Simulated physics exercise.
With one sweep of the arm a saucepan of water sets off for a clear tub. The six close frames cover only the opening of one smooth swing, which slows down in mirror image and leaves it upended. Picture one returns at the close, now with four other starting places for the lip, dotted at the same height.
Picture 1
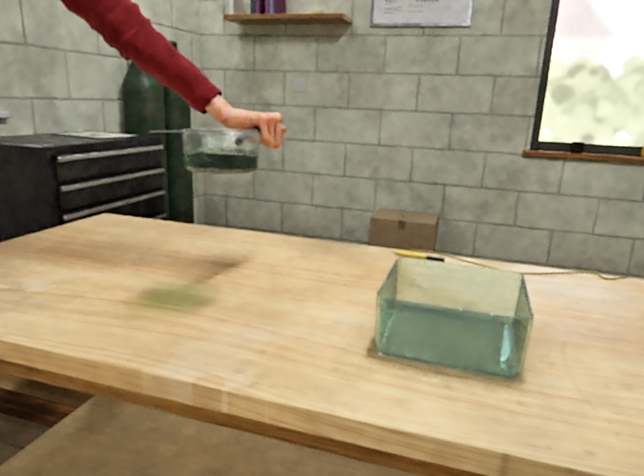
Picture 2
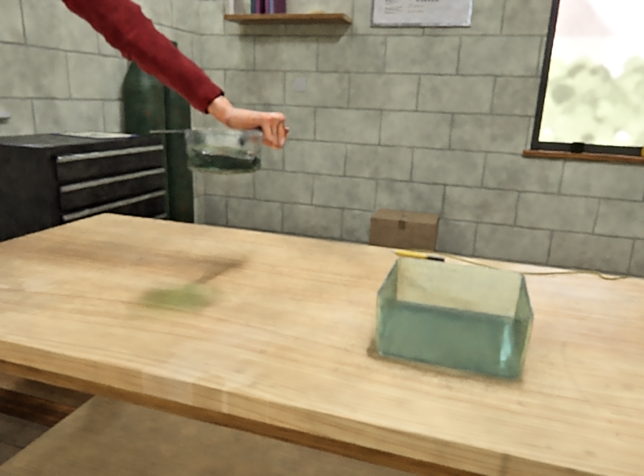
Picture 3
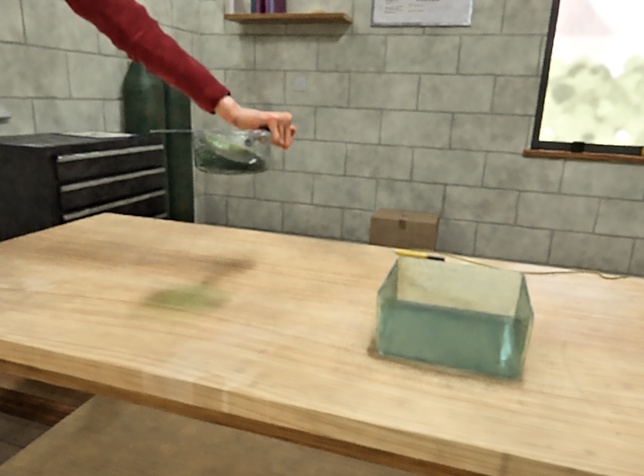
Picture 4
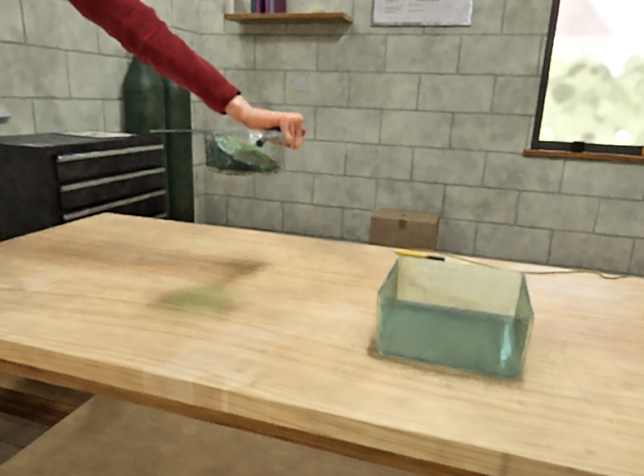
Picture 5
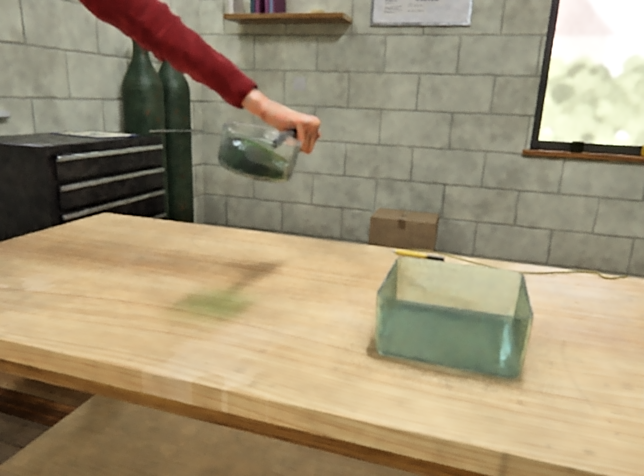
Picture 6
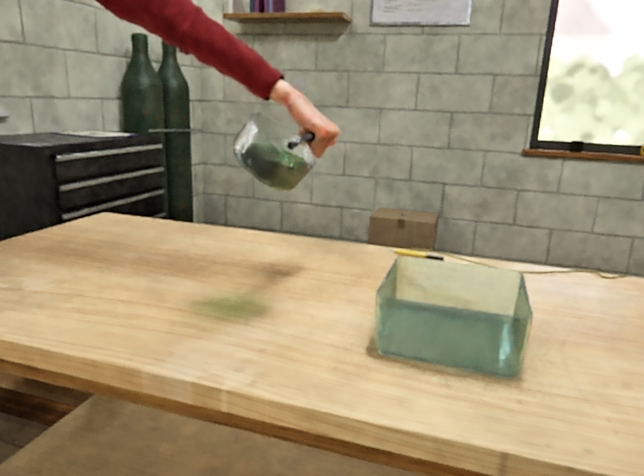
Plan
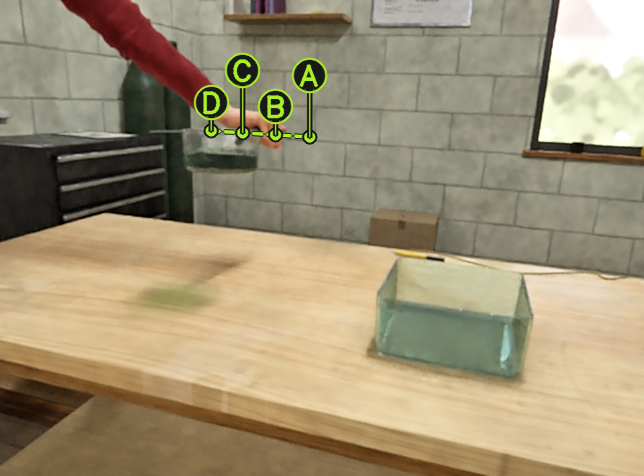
The video shows a hand in a red sleeve holding a clear pan of greenish liquid above a wooden table with a clear tub on it, moving it slightly right, then lowering it a little while tilting it rightward.
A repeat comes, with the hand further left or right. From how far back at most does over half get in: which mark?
That is spot B.
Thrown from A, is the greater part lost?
No, that is safe.
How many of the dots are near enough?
Two of them.
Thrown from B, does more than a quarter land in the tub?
Yes, it does.
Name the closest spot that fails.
Spot C.
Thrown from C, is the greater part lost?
Yes, that goes wrong.
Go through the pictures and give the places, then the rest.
Upright, lip at (254, 133); tub from (375, 351) to (521, 377); nothing has left yet, in the first picture.
Upright, lip at (257, 133); nothing has left yet, in the second picture.
Upright, lip at (266, 133); nothing has left yet, in the third picture.
Upright, lip at (279, 135); nothing has left yet, in the fourth picture.
Tipped about 14°, lip at (297, 145); nothing has left yet, in the fifth picture.
Tipped about 38°, lip at (313, 163); nothing has left yet, in the sixth picture.
On the marked copy, A at (309, 137); B at (275, 134); C at (242, 132); D at (211, 130).
If A is chosen, about 81 % lands in the tub, 10 % falls short and 9 % goes beside or beyond.
If B is chosen, about 69 % lands in the tub, 15 % falls short and 16 % goes beside or beyond.
If C is chosen, about 26 % lands in the tub, 68 % falls short and 6 % goes beside or beyond.
If D is chosen, about 0 % lands in the tub, 99 % falls short.
